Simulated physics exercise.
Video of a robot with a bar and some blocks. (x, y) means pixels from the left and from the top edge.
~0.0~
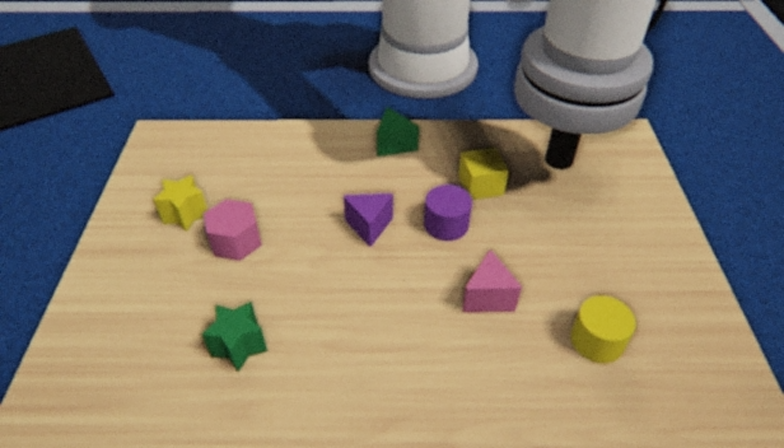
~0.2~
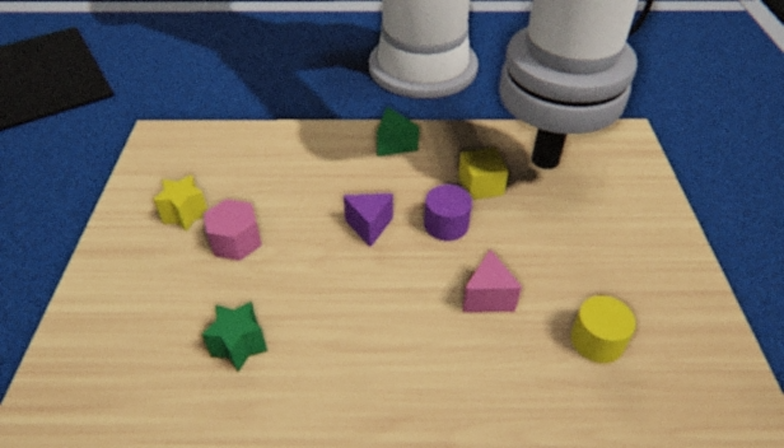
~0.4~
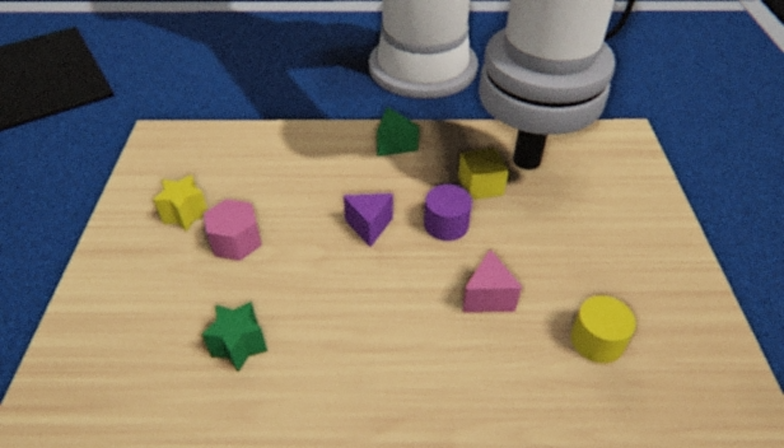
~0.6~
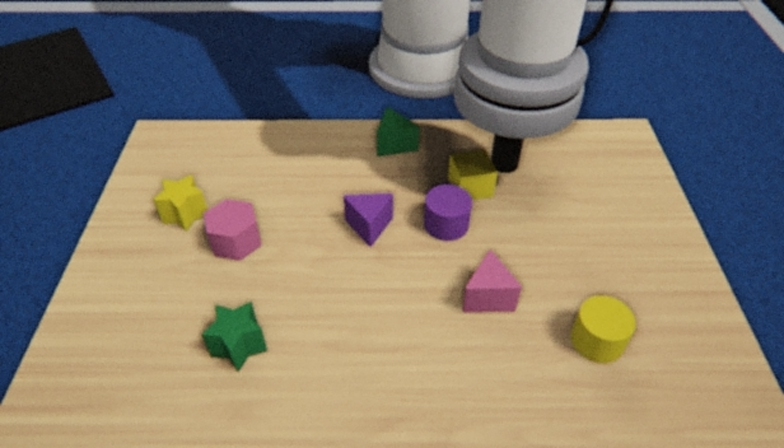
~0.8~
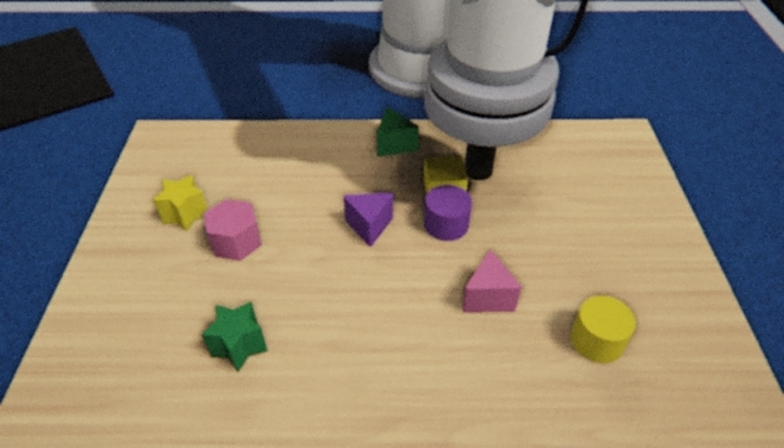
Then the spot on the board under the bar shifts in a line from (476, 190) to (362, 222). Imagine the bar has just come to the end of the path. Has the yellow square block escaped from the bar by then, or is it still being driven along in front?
Slid off.
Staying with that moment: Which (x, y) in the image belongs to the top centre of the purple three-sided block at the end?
At pixel (330, 221).
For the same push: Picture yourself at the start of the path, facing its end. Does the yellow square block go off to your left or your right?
Over to the right.
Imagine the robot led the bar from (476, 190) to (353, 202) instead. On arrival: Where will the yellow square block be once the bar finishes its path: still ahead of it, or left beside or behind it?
It holds its place in front.
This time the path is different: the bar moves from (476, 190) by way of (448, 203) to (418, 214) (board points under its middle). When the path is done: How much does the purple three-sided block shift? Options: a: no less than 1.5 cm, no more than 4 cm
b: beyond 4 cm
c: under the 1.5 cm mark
c: Under the 1.5 cm mark.
The first path, step by step. One third of the way, bar at (441, 183); yellow square block at (407, 173), turned 15° clockwise; purple disc at (447, 202).
Two thirds of the way, bar at (401, 193); yellow square block at (373, 173), turned 45° clockwise; purple disc at (444, 204).
At the end, bar at (361, 204); purple three-sided block at (330, 221), turned 25° anticlockwise; yellow square block at (360, 172), turned 70° clockwise; purple disc at (444, 204).
